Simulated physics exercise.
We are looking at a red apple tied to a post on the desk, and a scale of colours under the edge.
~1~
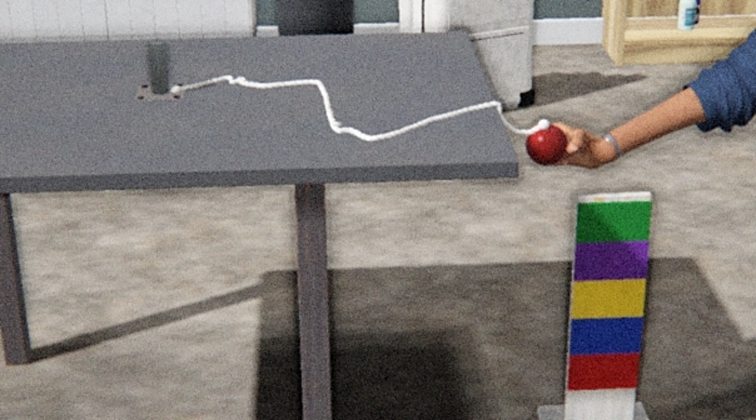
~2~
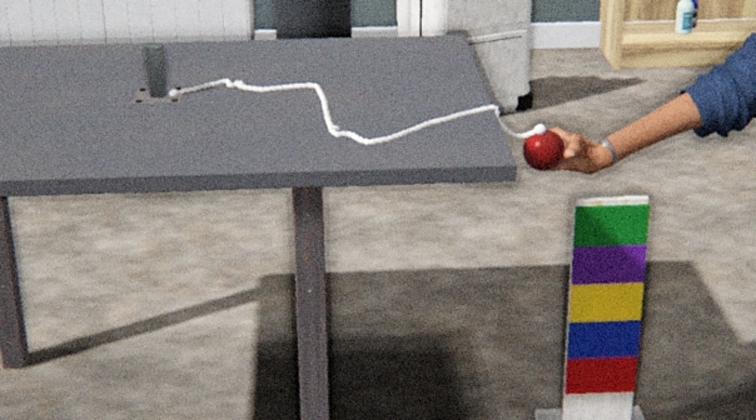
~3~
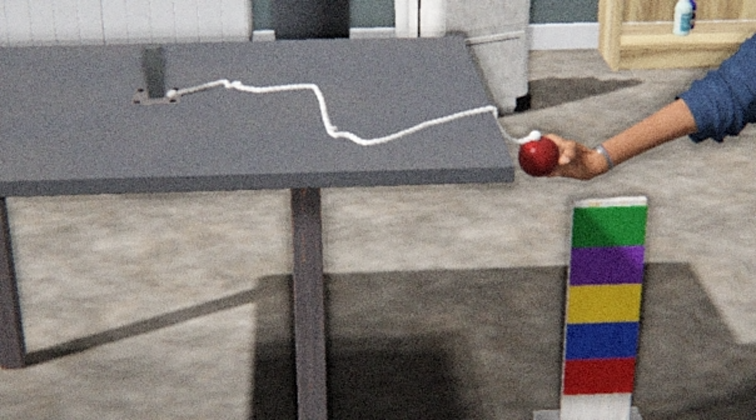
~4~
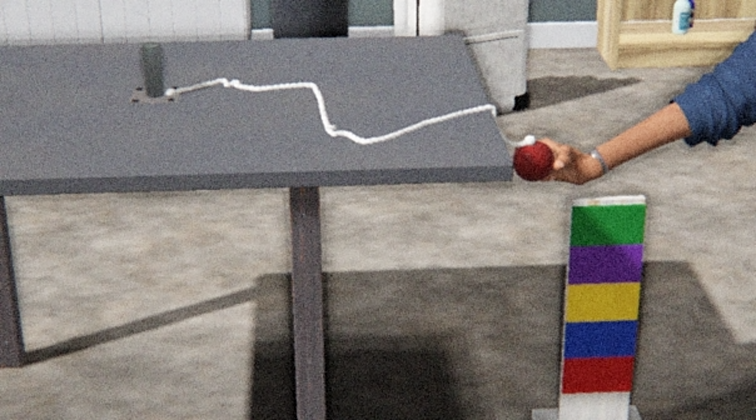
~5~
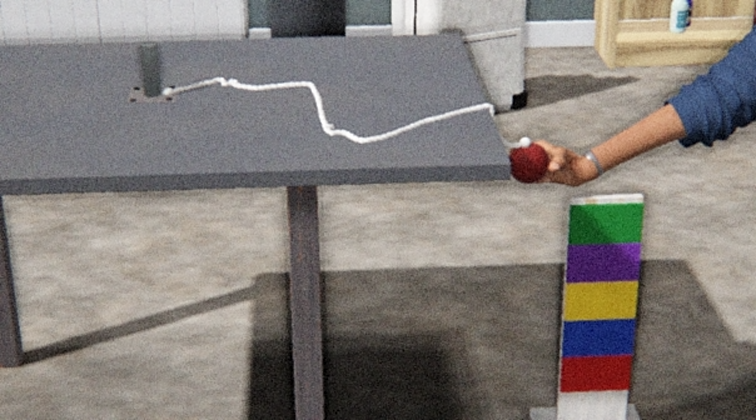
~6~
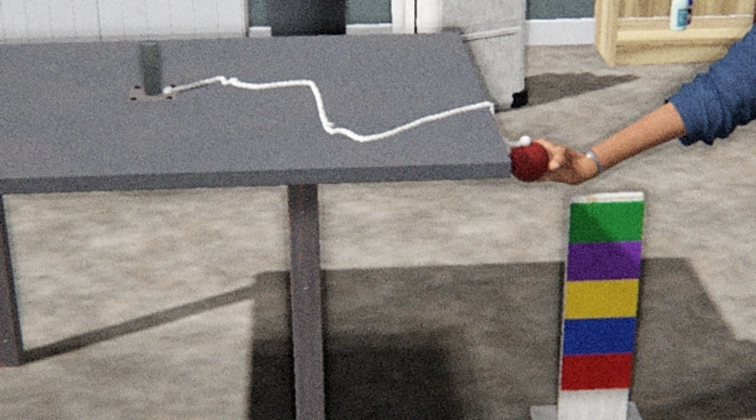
A hand holding a red ball tied to a white cord moves slightly left and down.
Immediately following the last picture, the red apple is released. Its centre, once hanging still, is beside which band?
Beside the red band.
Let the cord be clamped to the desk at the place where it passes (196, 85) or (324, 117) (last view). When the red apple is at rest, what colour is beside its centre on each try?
In that order: Red; purple.
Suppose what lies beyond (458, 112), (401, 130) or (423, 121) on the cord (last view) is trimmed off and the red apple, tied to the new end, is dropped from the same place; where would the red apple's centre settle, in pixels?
About (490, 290) first, then about (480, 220), and finally about (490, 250).
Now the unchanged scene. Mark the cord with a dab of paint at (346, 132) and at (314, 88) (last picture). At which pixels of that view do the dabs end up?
They finish close to (484, 136) and close to (375, 94).
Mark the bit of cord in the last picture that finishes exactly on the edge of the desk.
It's the piece you see at (325, 125).
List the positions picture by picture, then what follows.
The first frame shows red apple (547, 145); green (614, 223); purple (612, 262); yellow (609, 300); blue (606, 337); red (604, 373).
The second frame shows red apple (544, 150); cord through (221, 82) (284, 88) (326, 111) (364, 141) (452, 118).
The third frame shows red apple (539, 156).
The fourth frame shows red apple (534, 161); cord through (217, 82) (281, 87) (323, 111) (360, 141) (449, 117).
The fifth frame shows red apple (529, 163).
The sixth frame shows red apple (529, 161); cord through (215, 80) (279, 85) (321, 108) (359, 138) (447, 115).
Soon after, apple near (519, 344); level with blue.
Then, apple near (452, 343); level with blue.
Further on, apple near (493, 368); level with red.
At rest, apple near (474, 365); level with red. Its middle rests at the red band.
